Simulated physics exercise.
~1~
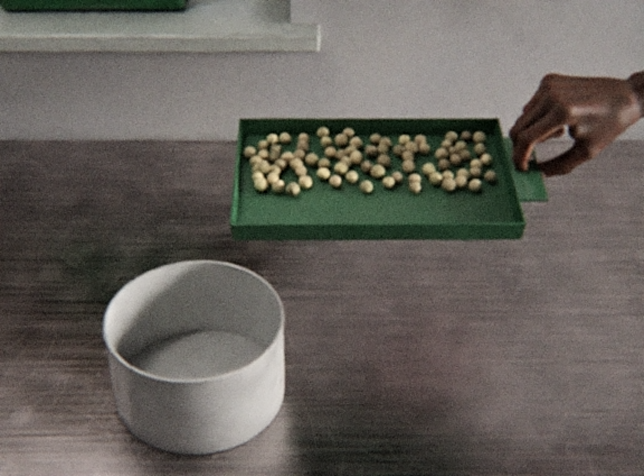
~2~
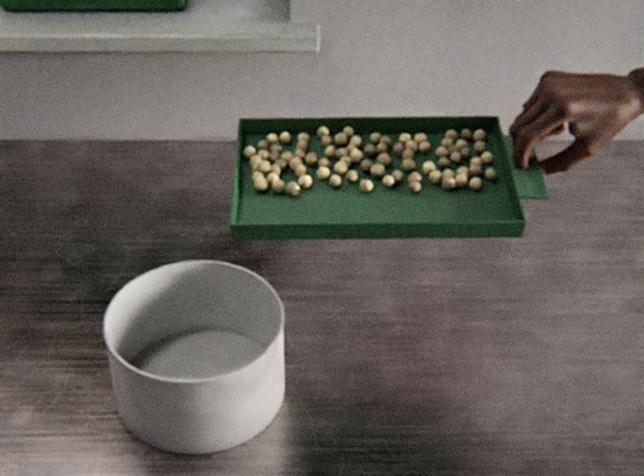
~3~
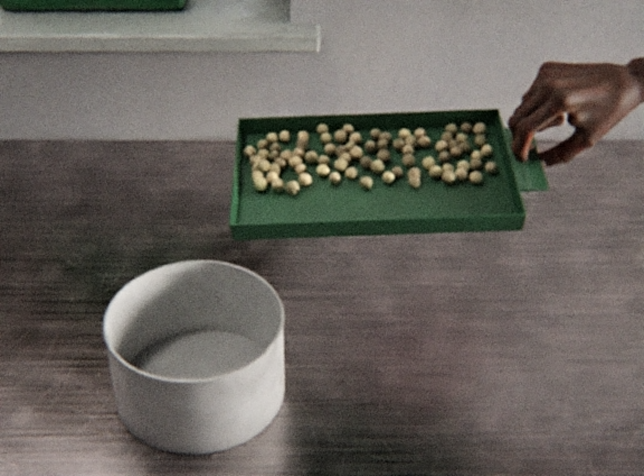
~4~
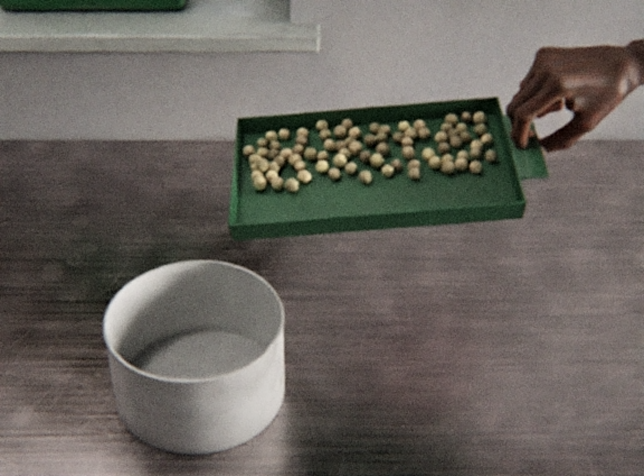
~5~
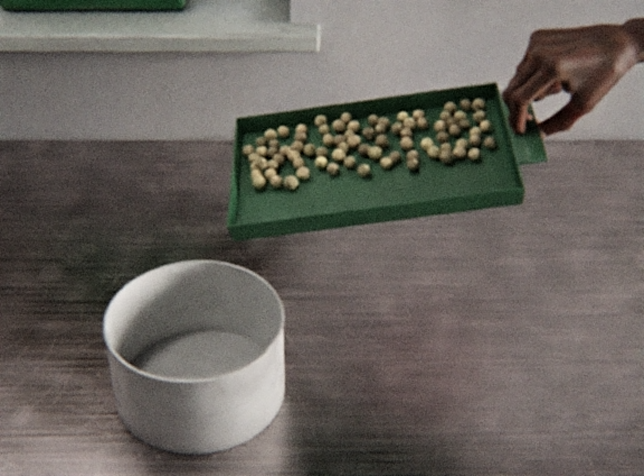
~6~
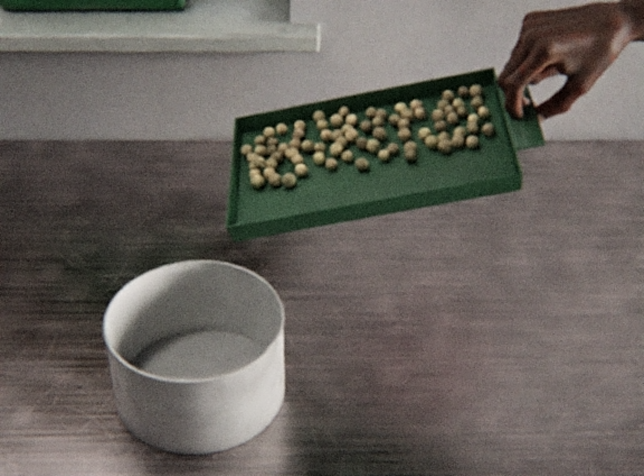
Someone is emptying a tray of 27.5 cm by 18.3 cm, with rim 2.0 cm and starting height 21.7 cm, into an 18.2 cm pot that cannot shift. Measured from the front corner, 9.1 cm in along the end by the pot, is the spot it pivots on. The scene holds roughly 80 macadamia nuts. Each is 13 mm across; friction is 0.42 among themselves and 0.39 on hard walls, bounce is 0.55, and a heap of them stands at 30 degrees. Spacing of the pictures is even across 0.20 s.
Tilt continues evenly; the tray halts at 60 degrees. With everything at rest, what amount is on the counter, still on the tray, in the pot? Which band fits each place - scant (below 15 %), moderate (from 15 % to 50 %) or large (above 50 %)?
Counter - scant; tray - large; pot - scant.
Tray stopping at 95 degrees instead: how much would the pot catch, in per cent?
Near 55 %, then.
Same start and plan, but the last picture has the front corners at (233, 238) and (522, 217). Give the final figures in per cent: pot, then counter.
Final per cent - pot 5, counter 5.
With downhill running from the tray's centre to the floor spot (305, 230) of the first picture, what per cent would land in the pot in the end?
Roughly 25 per cent.
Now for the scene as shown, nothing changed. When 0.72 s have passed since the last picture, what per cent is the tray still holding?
I'd say close to 95 per cent.
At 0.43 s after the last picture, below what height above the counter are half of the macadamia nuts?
I'd say near 26 cm.
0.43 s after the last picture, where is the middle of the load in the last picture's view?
Load centre, approx.: (256, 146) px.
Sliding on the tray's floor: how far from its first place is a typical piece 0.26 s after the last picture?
It has moved some 5 cm from its start.
Then, 0.26 s after the last picture, tilt 37 degrees; the tray holds 100 %, the pot 0 %.
Then, 0.43 s after the last picture, tilt 53 degrees; the tray holds 100 %, the pot 0 %.
Then, 0.72 s after the last picture, tilt 60 degrees; the tray holds 95 %, the pot 0 %.
In the end, counter 0 %, tray 95 %, pot 5 %.
